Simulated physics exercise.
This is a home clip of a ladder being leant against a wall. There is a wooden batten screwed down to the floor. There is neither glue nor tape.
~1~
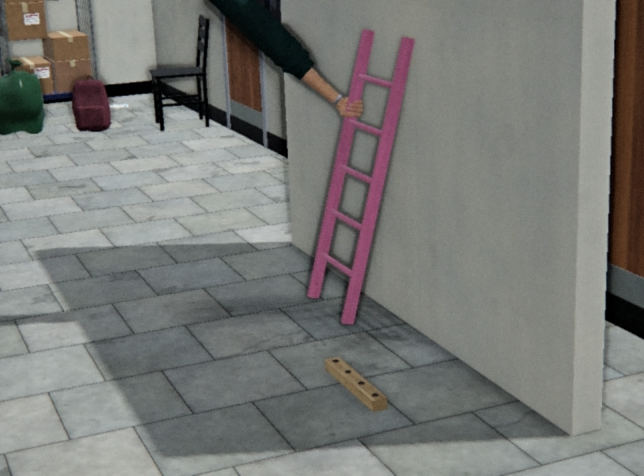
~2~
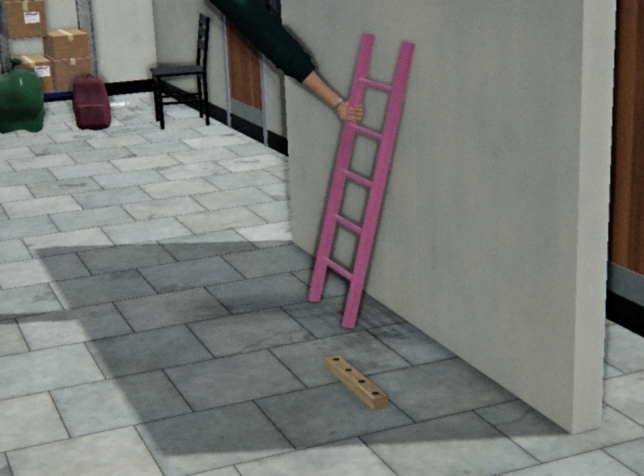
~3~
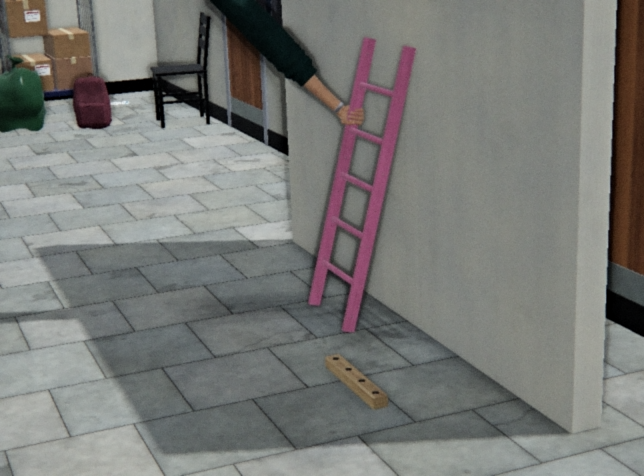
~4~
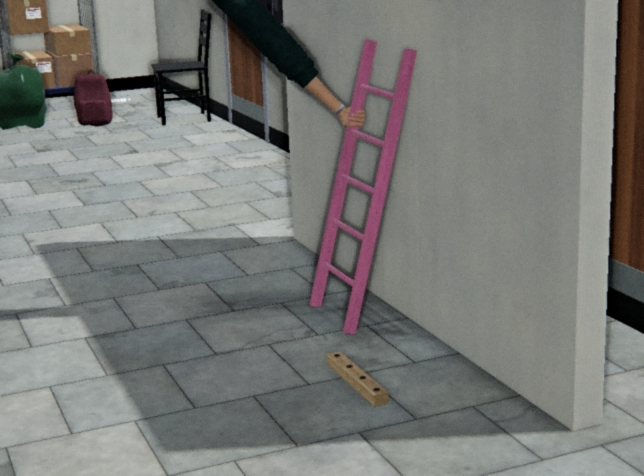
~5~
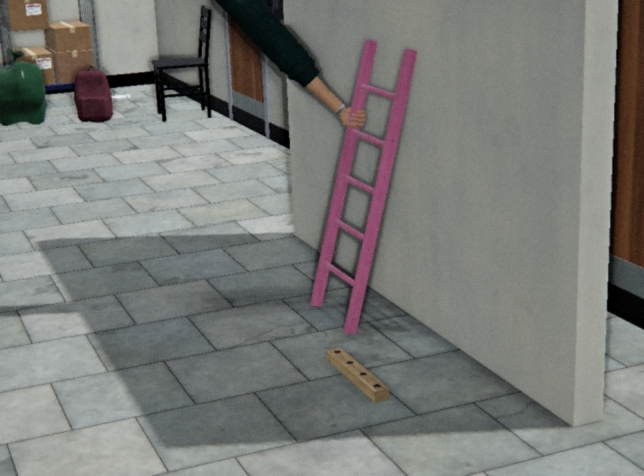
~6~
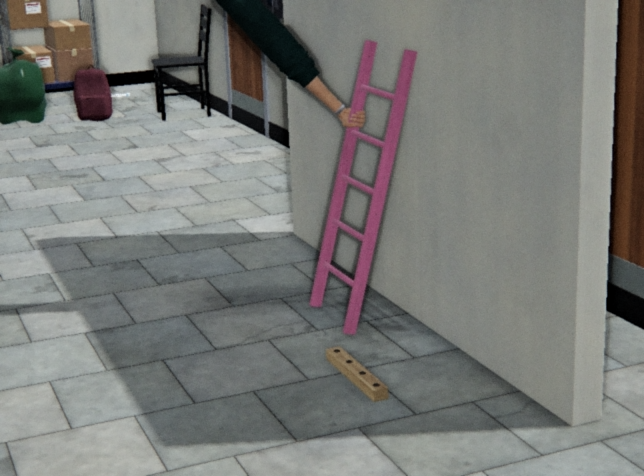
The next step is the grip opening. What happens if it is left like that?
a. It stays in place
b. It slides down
a, it stays in place.
Then, 0.72 s after the last picture, pink ladder at rest near (360, 186).
At rest, the pink ladder holds its place, near (361, 186).
